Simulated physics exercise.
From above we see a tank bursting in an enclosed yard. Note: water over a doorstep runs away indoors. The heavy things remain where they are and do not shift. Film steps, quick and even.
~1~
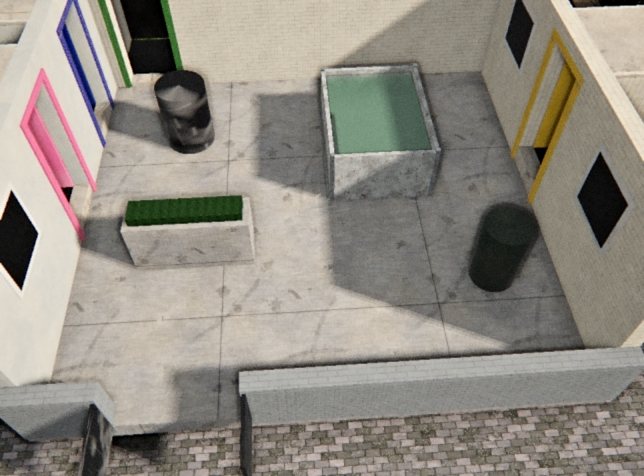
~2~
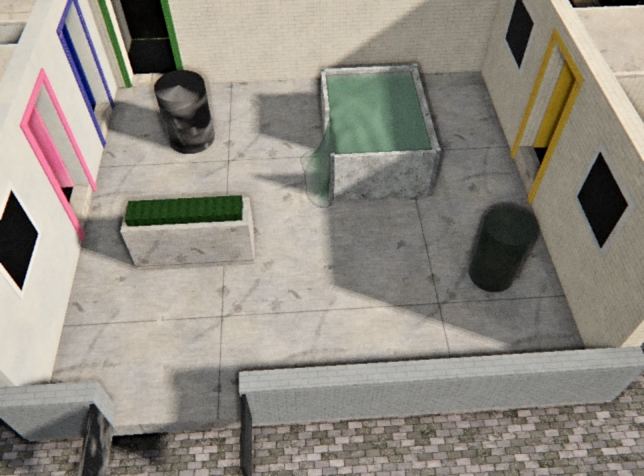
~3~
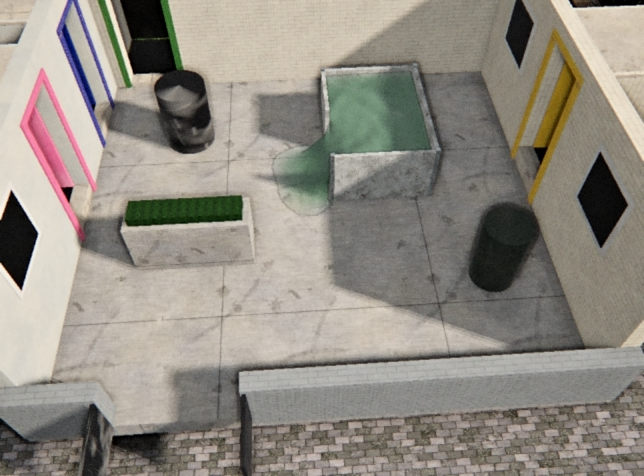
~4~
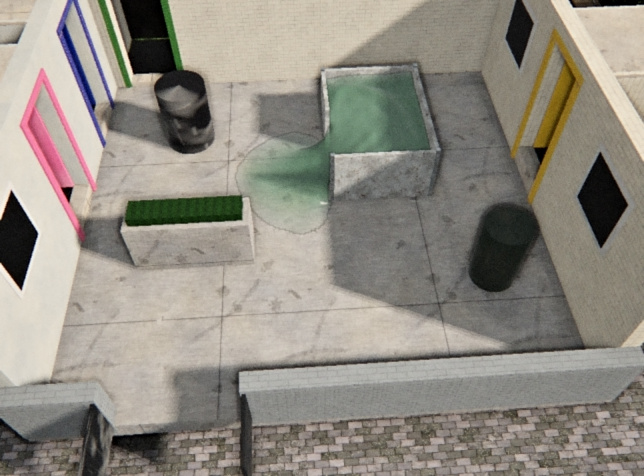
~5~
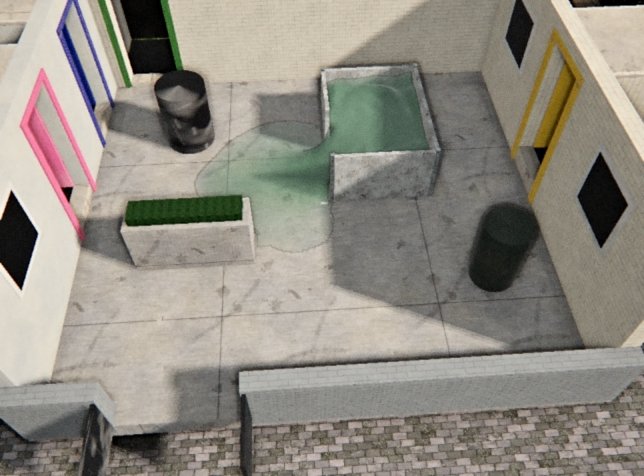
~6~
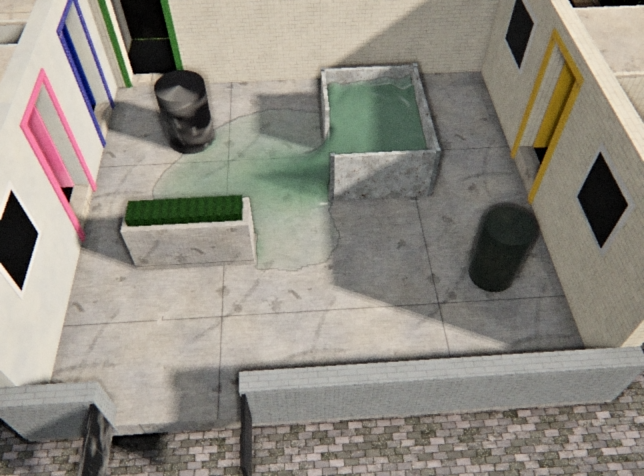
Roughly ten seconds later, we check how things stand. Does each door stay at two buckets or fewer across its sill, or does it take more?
In the end the blue door will most likely not exceed two buckets; the green door will most likely exceed two buckets; the pink door will most likely exceed two buckets; the yellow door will most likely not exceed two buckets.
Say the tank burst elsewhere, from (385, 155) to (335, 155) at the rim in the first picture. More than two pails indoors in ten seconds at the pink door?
Result - pink door: Within bounds.
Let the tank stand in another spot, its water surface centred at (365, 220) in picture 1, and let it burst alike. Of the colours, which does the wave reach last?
My answer: The one in yellow.
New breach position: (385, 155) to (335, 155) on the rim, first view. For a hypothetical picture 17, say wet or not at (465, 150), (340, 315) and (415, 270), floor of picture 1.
Going in your order, I'd say still bare, then drenched, then drenched.
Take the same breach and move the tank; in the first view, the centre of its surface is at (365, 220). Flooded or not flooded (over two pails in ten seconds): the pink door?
Pink falls short.
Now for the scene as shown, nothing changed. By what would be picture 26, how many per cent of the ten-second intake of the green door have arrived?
That comes out to 25 per cent by my count.
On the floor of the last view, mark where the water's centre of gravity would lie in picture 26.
I'd put it at around (248, 185).
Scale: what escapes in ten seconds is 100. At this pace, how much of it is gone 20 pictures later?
Around 45 % of the total, roughly.
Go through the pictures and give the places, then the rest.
The first picture shows the water tank at (376, 112) is whole and still.
In the second picture, water pours out at (331, 159) and has run to (327, 204).
In the third picture, the front is at (277, 165), out from the gap at (331, 162).
In the fourth picture, water pours out at (331, 164) and has run to (240, 175).
In the fifth picture, water pours out at (331, 164) and has run to a hidden place.
In the sixth picture, the front is at a hidden place, out from the gap at (331, 163).
A moment on, water covers 30 % of the floor; the blue door not reached, the green door not reached, the pink door under two buckets in, the yellow door not reached.
Next, water covers 40 % of the floor; the blue door wet at the sill, nothing in, the green door wet at the sill, nothing in, the pink door far over two buckets in, the yellow door not reached.
Then, water covers 55 % of the floor; the blue door wet at the sill, nothing in, the green door over two buckets in, the pink door far over two buckets in, the yellow door not reached.
Later, water covers 65 % of the floor; the blue door wet at the sill, nothing in, the green door over two buckets in, the pink door far over two buckets in, the yellow door not reached.
In the end, water covers 90 % of the floor; the blue door wet at the sill, nothing in, the green door far over two buckets in, the pink door far over two buckets in, the yellow door wet at the sill, nothing in.
